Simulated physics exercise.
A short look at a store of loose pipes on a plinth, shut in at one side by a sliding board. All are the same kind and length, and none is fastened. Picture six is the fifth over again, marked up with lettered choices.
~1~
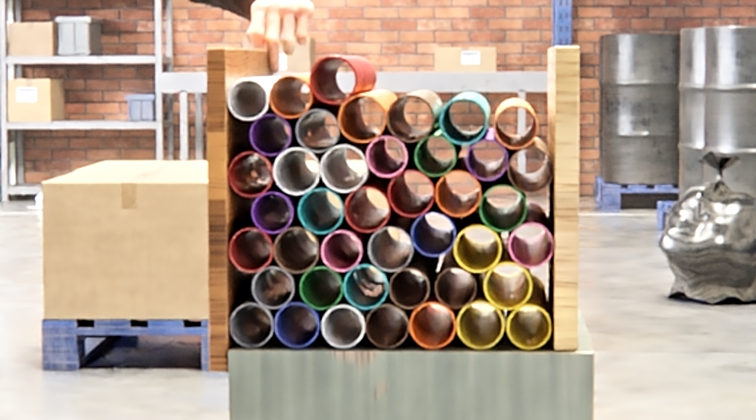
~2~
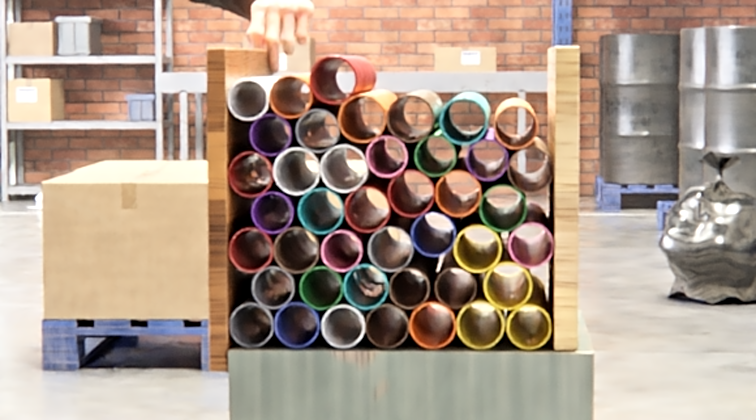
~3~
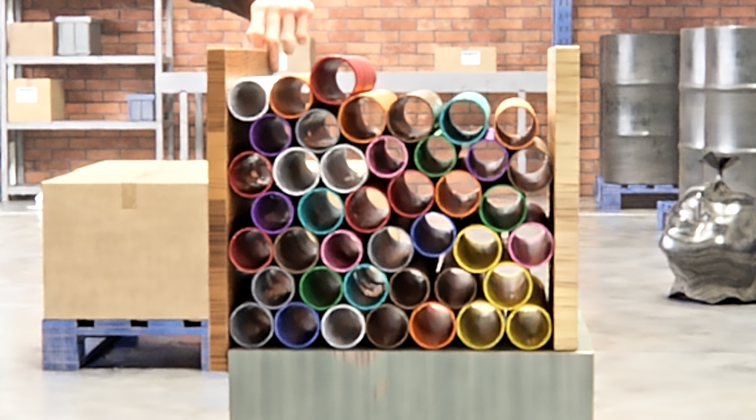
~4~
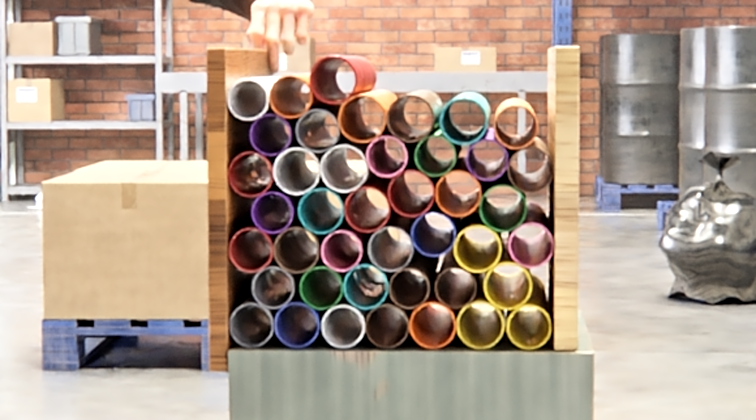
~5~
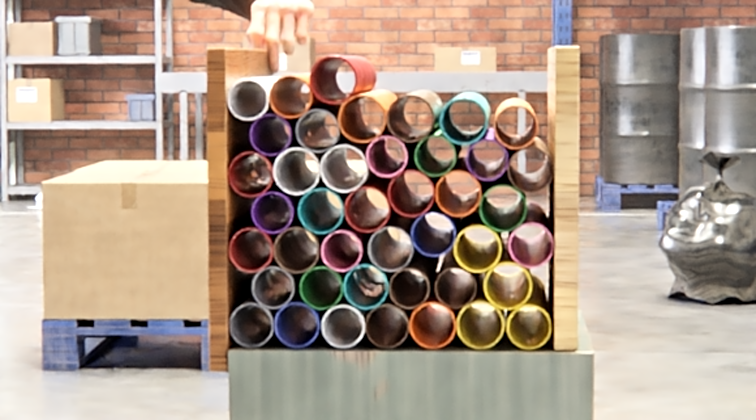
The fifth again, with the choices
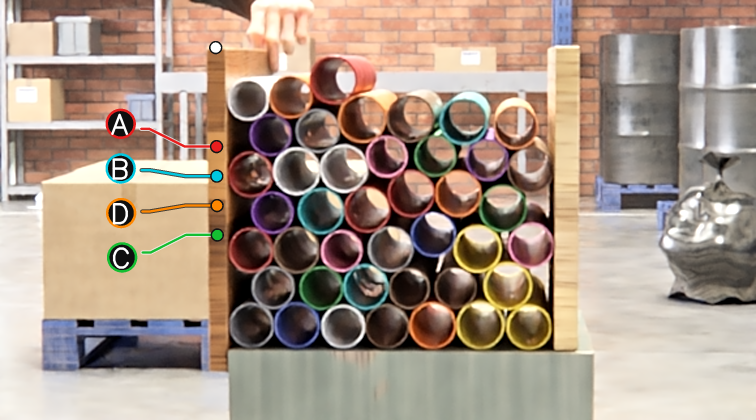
A stack of loose pipes sits on a grey plinth in a brick-walled warehouse, seen end-on from a level, unmoving view. Red, orange, turquoise, purple, green and grey rings fill the space between two upright wooden boards, with yellow ones at lower right, a boxed pallet to the left and metal drums to the right. The pipes and boards show no visible movement, and a hand stays above the upper left.
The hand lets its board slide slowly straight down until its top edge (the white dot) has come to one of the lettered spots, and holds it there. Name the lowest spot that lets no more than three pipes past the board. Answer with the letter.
D is the limit.
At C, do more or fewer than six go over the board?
Fewer than six.
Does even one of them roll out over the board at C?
At C: Yes.
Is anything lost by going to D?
Yes.
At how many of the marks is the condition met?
The number is three.
On the marked copy, A at (217, 146); B at (217, 176); C at (217, 235); D at (217, 205); the white dot at (216, 48).
Taking D. A third of the way, top of the board (227, 119).
Two thirds of the way, top of the board (228, 201).
When it is over, top of the board (228, 205), one out over the board.
As for the rest, A none out over the board; B one out over the board; C four out over the board.
